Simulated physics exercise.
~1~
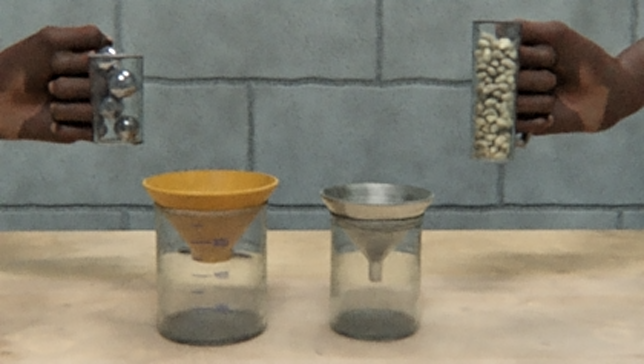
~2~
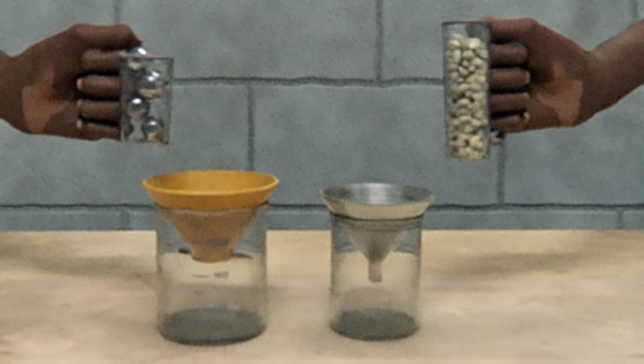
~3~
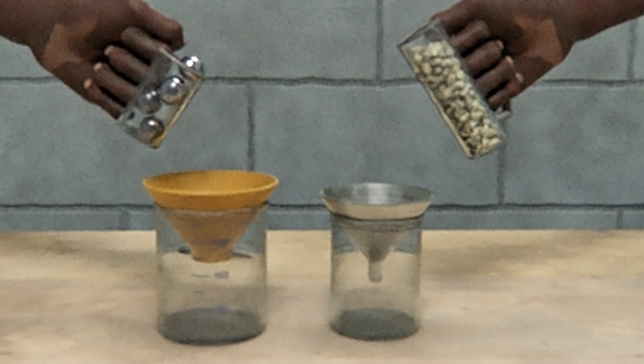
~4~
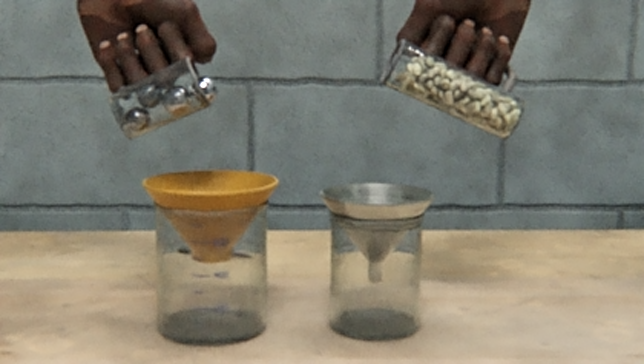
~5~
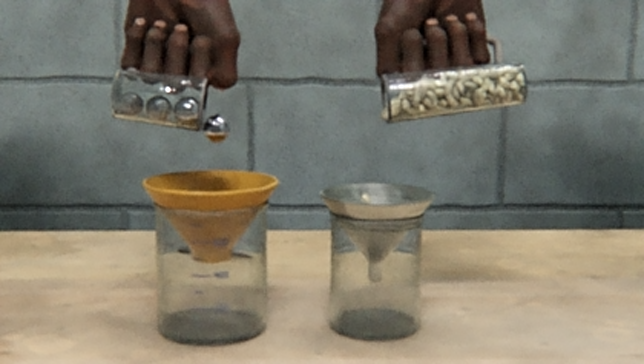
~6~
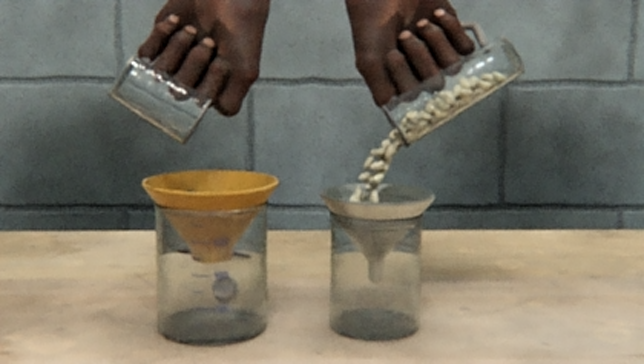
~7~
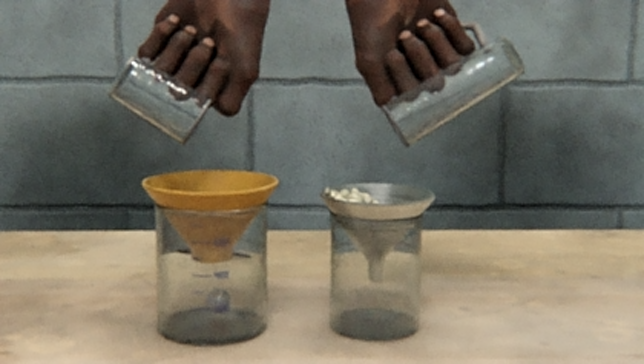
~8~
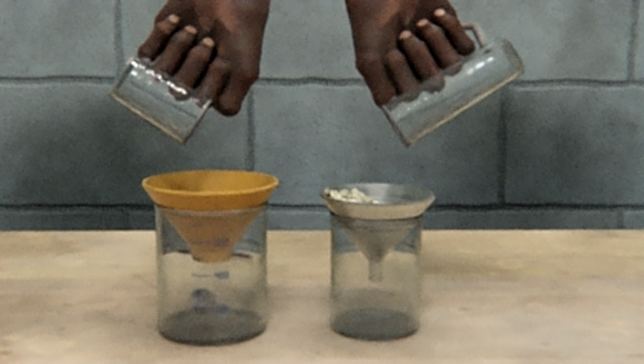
Two hands bring small glass cups in from the sides, the left holding shiny metallic balls and the right holding pale, bean-like pieces. Seen from the front and level, an orange funnel at left and a grey metal funnel at right sit in clear jars on a pale wooden table before a grey block wall. The hands tip the cups inward, and the balls begin dropping first. The pale pieces then pour in a stream into the metal funnel. Both cups end empty and tilted, with pale pieces stuck in the right funnel above an empty jar, while a little has reached the left jar and the rest stays in its blocked funnel.
